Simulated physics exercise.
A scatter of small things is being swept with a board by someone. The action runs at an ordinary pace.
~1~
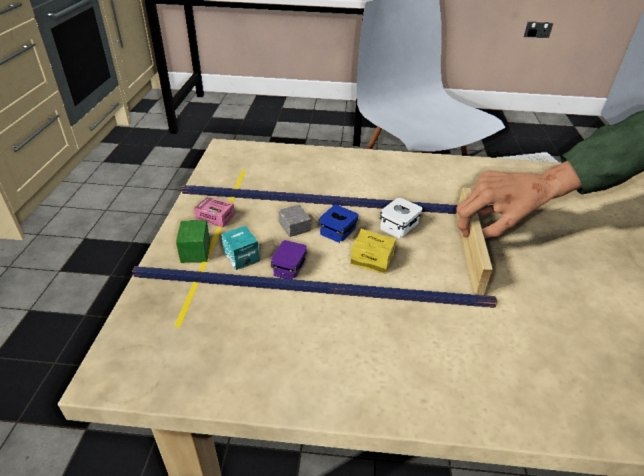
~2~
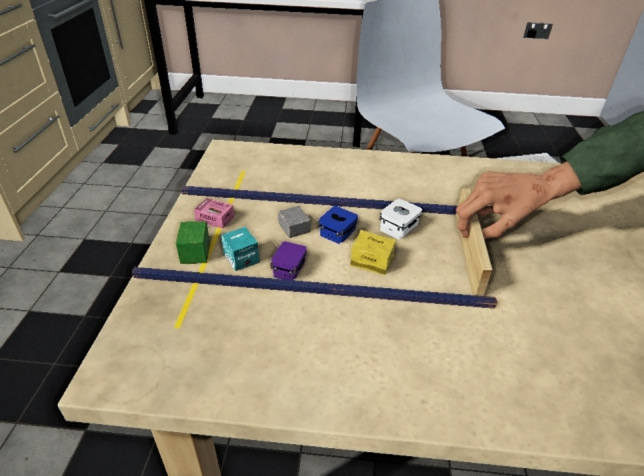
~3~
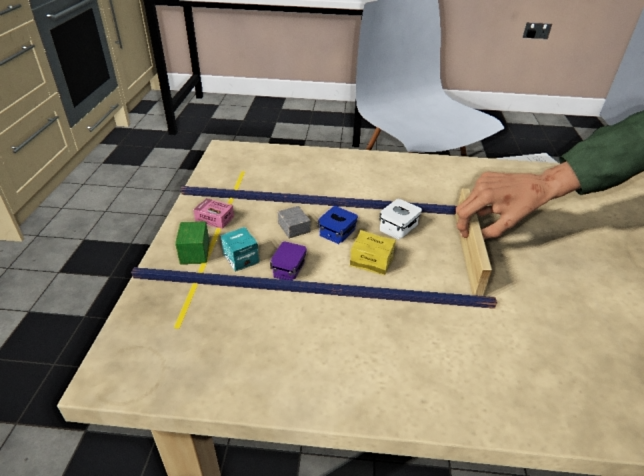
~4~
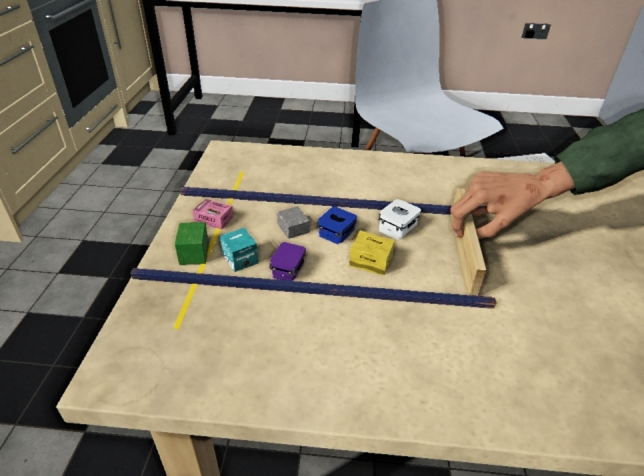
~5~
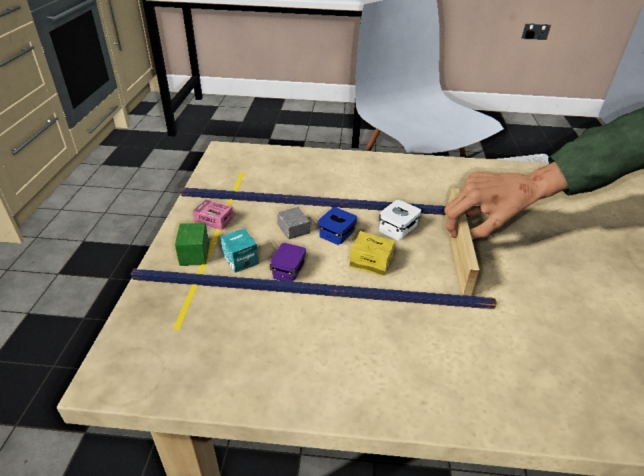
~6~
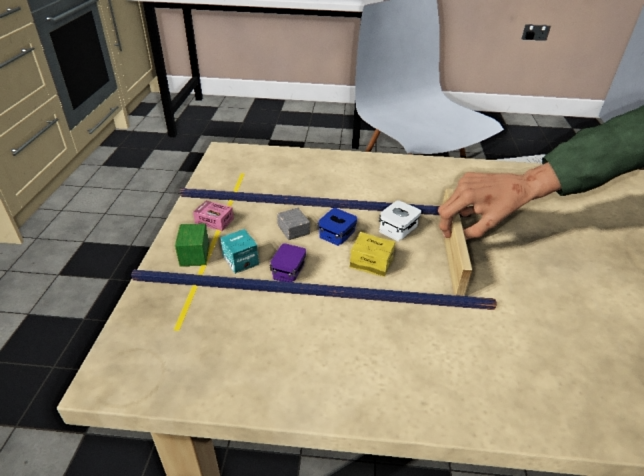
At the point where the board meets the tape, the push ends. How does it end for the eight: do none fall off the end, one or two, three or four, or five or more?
The push is going to knock three or four off the table.
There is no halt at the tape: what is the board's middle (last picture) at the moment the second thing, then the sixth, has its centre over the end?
Its centre point is roughly (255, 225) and later (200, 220).
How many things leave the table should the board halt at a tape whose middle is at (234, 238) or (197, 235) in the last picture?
It would be 2 and 6.
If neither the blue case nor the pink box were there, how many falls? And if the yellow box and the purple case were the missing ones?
In order, the numbers are 2 and 2.
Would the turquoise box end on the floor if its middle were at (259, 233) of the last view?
It is still up.
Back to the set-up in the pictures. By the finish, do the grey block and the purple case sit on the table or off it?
Result - grey block fallen, purple case retained.
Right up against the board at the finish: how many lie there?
It is in contact with 2.
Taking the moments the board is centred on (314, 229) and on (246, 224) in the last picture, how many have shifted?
The first number is 6, the next one 8.
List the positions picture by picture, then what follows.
Green block (194, 241); pink box (215, 212); turquoise box (241, 248); board (472, 239); tape (217, 233), in the first frame.
Pink box (215, 213); white case (400, 219), in the second frame.
Turquoise box (240, 249); blue case (338, 225), in the third frame.
Green block (193, 243); purple case (288, 262), in the fourth frame.
Pink box (214, 214); grey block (293, 223), in the fifth frame.
Green block (193, 245); pink box (214, 215); turquoise box (240, 251); board (454, 239); tape (216, 236), in the sixth frame.
Soon after, none off yet; green block at rest near (193, 245); pink box at rest near (214, 215); turquoise box at rest near (240, 251).
Then, none off yet; green block at rest near (193, 245); pink box at rest near (214, 215); turquoise box moved a little near (230, 250).
Further on, none off yet; green block moved about its own width near (149, 239); pink box moved about its own width near (165, 214); turquoise box moved well along near (174, 244).
By the end, the number that fall off is three or four; fallen, grey block, turquoise box, pink box and green block.
